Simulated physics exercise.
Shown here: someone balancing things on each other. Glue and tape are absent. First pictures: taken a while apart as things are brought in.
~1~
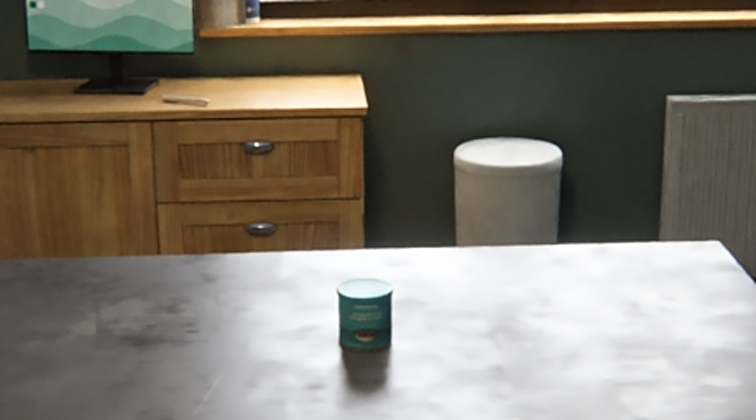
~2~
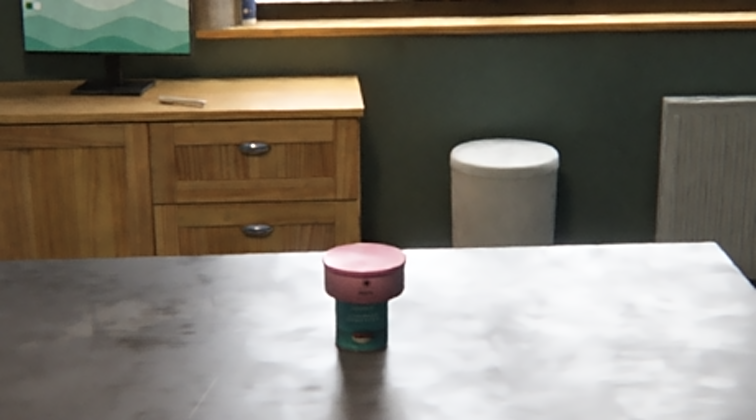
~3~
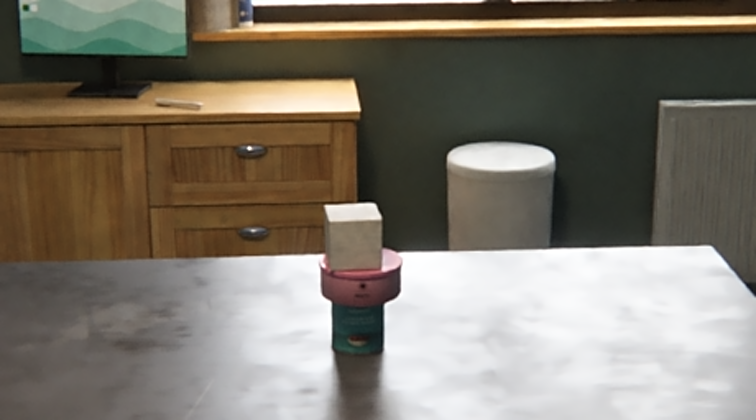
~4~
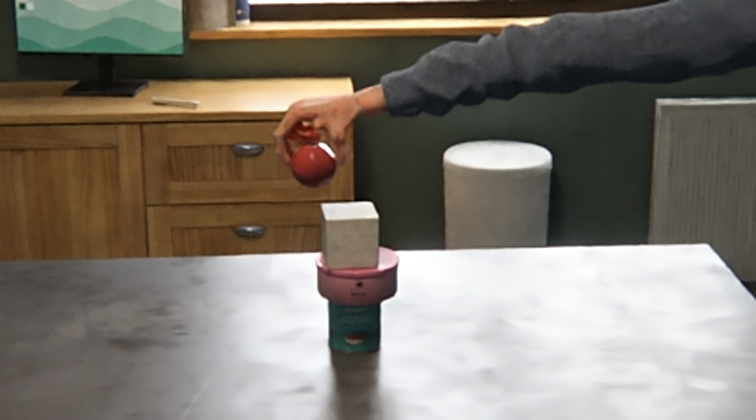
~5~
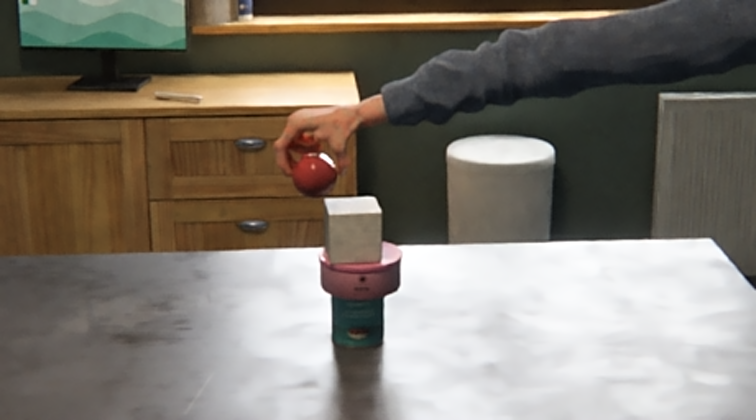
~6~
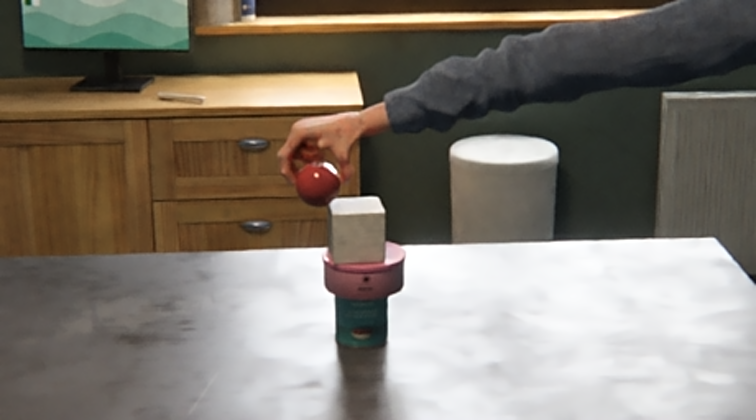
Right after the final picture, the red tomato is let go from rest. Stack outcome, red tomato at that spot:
The pile fails.
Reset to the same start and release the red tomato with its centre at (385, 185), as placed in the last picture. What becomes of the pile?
After that, the pile falls over.
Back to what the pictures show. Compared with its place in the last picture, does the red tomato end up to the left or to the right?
Pretty clearly in the leftward direction.
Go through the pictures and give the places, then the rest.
The last thing is not in view yet; turquoise pot (365, 315), in the first frame.
The last thing is not in view yet, in the second frame.
The last thing is not in view yet; pink tub (361, 276), in the third frame.
Coming down; red tomato (314, 165); turquoise pot (355, 317), in the fourth frame.
Coming down; red tomato (314, 176); white block (353, 230), in the fifth frame.
Set down, still held; red tomato (318, 184); pink tub (364, 270), in the sixth frame.
Then, 0.30 s on from there, red tomato now fallen.
Then, 0.40 s on from there, things are still on the move.
Then, 0.50 s on from there, as before.
Then, 1.60 s on from there, nothing new.
In the end, fallen, red tomato; the other 3 unmoved. At the end, from the last picture's camera, red tomato near (265, 326). The pile loses its balance.
